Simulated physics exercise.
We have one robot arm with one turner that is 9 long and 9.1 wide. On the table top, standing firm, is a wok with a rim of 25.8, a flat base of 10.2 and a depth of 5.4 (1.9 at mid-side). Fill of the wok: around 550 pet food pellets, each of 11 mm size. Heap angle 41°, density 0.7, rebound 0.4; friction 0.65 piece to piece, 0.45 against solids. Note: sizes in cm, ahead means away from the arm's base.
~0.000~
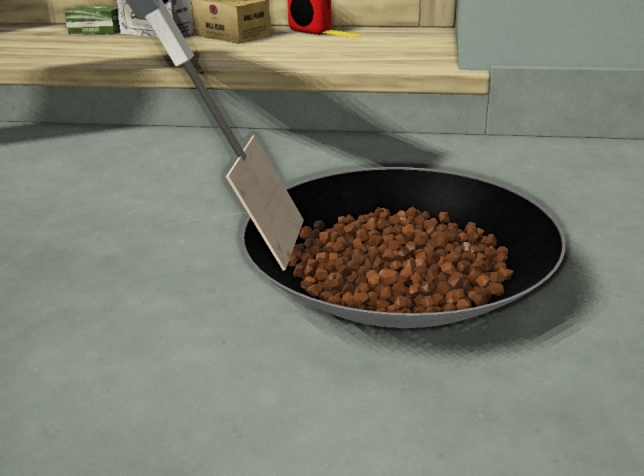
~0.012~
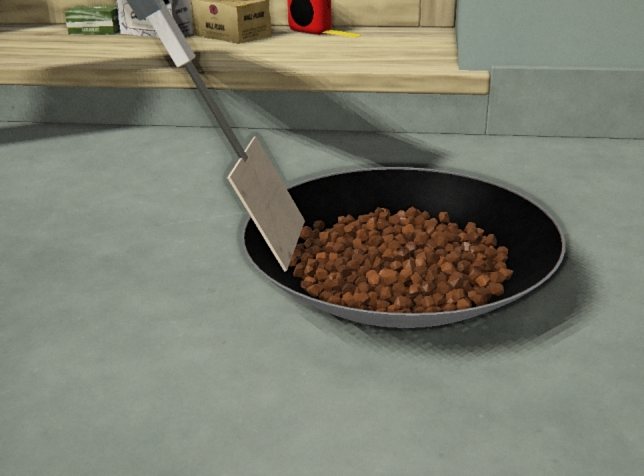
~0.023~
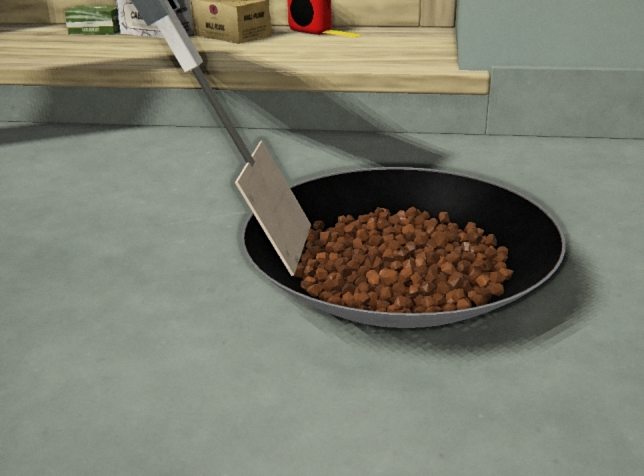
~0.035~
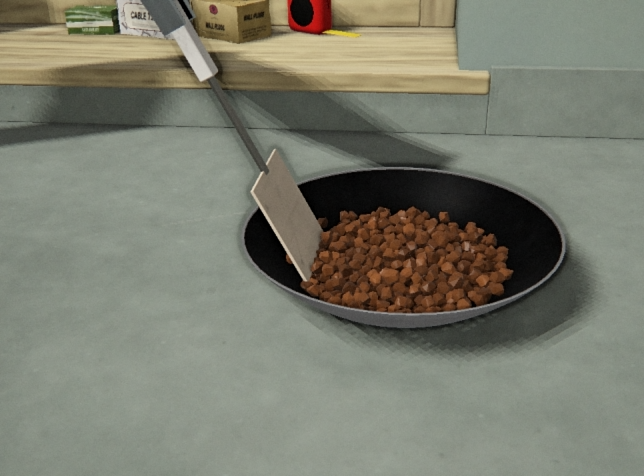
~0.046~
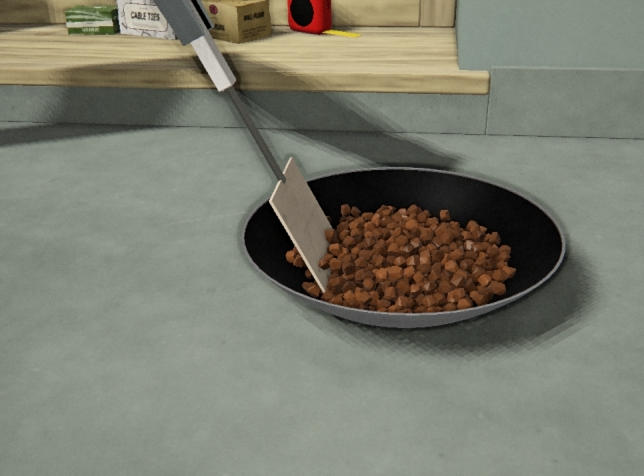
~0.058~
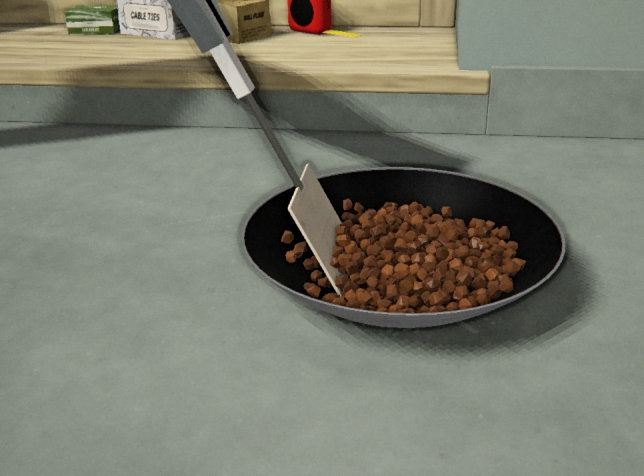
A flat turner held by a robot arm rested at the left side of a dark wok, then slid rightward through the brown pellets, pushing some along while a few slipped behind it.
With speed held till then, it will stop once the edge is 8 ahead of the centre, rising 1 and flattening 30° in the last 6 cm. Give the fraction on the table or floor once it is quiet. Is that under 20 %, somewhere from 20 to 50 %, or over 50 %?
It is over 50 %.
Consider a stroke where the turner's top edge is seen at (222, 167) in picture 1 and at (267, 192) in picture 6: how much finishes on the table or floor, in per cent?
Roughly 45 %.
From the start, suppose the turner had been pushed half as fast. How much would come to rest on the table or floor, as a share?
Then around 40 percent would finish on the table or floor.
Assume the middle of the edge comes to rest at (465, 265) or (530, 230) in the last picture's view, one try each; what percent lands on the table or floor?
Close to 30 and close to 70 per cent, respectively.
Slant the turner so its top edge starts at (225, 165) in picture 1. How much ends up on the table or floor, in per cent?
50 percent or so.
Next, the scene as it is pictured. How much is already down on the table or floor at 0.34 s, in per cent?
Fraction noted: Close to 25 per cent.
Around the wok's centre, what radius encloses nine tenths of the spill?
That's near 45 cm.
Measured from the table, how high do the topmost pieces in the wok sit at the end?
Height at rest: Roughly 6.0 cm.
After 0.09 s, sloping 63°, highest piece 10 above the table; 551 in the wok.
After 0.12 s, sloping 55°, highest piece 16 above the table; 538 in the wok, 13 on the blade or in flight.
After 0.34 s, sloping 33°, highest piece 47 above the table; 208 in the wok, 149 on the table or floor, 194 on the blade or in flight.
After 1.39 s, sloping 33°, highest piece 6 above the table; 343 on the table or floor, 208 in the wok.
At rest, 343 on the table or floor, 208 in the wok. That is 62 % on the table or floor.
